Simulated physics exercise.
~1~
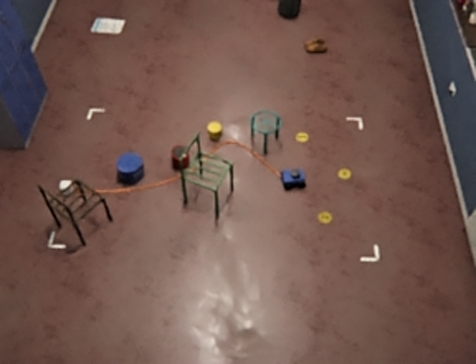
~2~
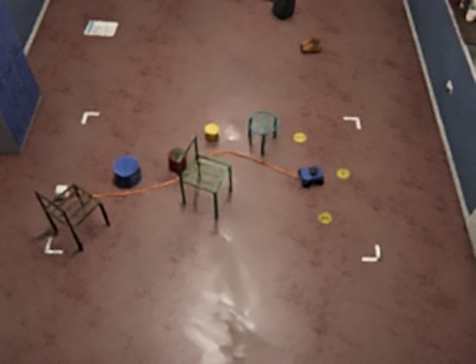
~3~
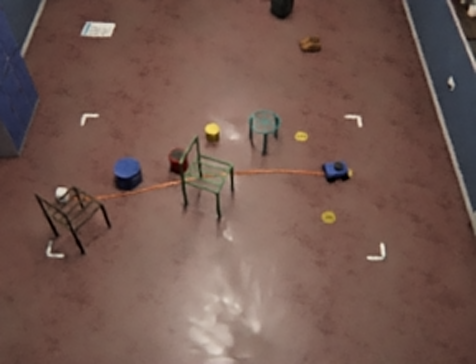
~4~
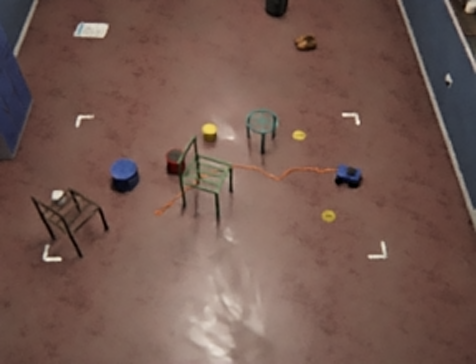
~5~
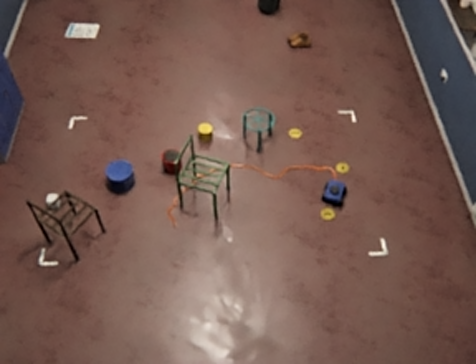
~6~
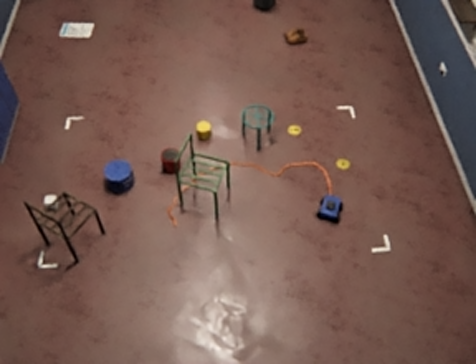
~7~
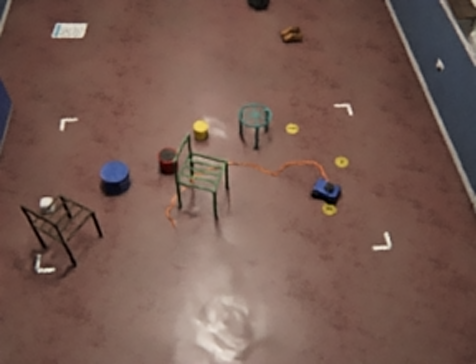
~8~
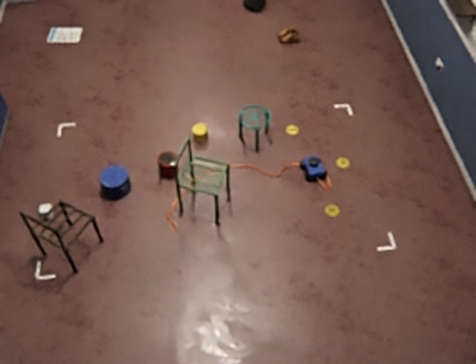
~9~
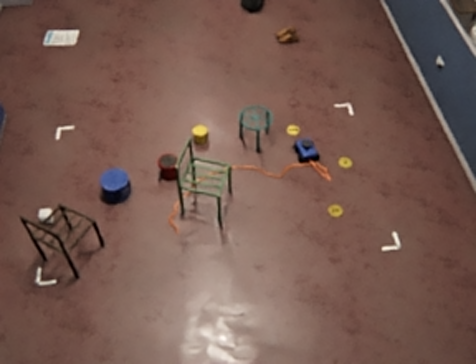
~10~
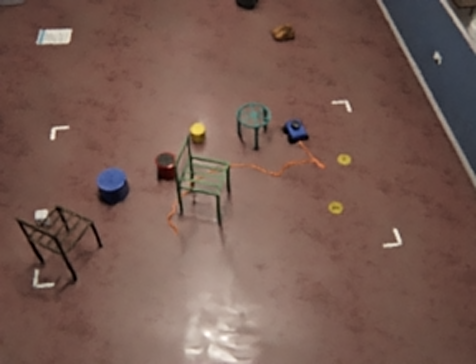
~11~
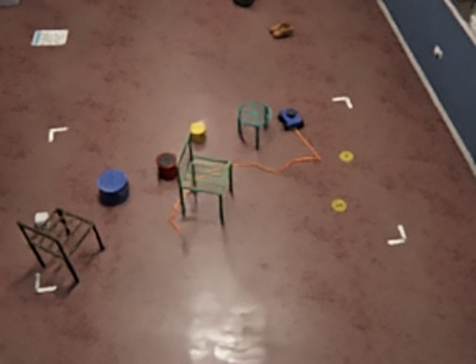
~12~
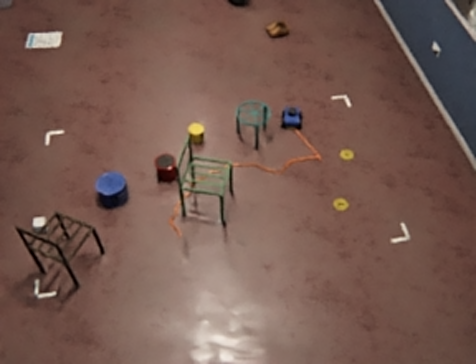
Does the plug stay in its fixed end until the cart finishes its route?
No, the plug is yanked out as the cart pulls away to the right, and the loose end of the lead is left lying by the green chair.
A reddish-brown hallway floor between blue walls is seen from high above, the view drifting slightly sideways. An orange lead stretches from a small white fixture by the black chair at left, past a blue bucket, red pot and green chair, to a blue cart near a teal stool and yellow bin. The cart rolls right, drawing the lead nearly straight, and the plug pulls out, its loose end sliding toward the green chair. The cart turns down toward the lower yellow mark, then heads back up and left. It stops just right of the stool, the bent lead trailing unplugged and everything else in place.
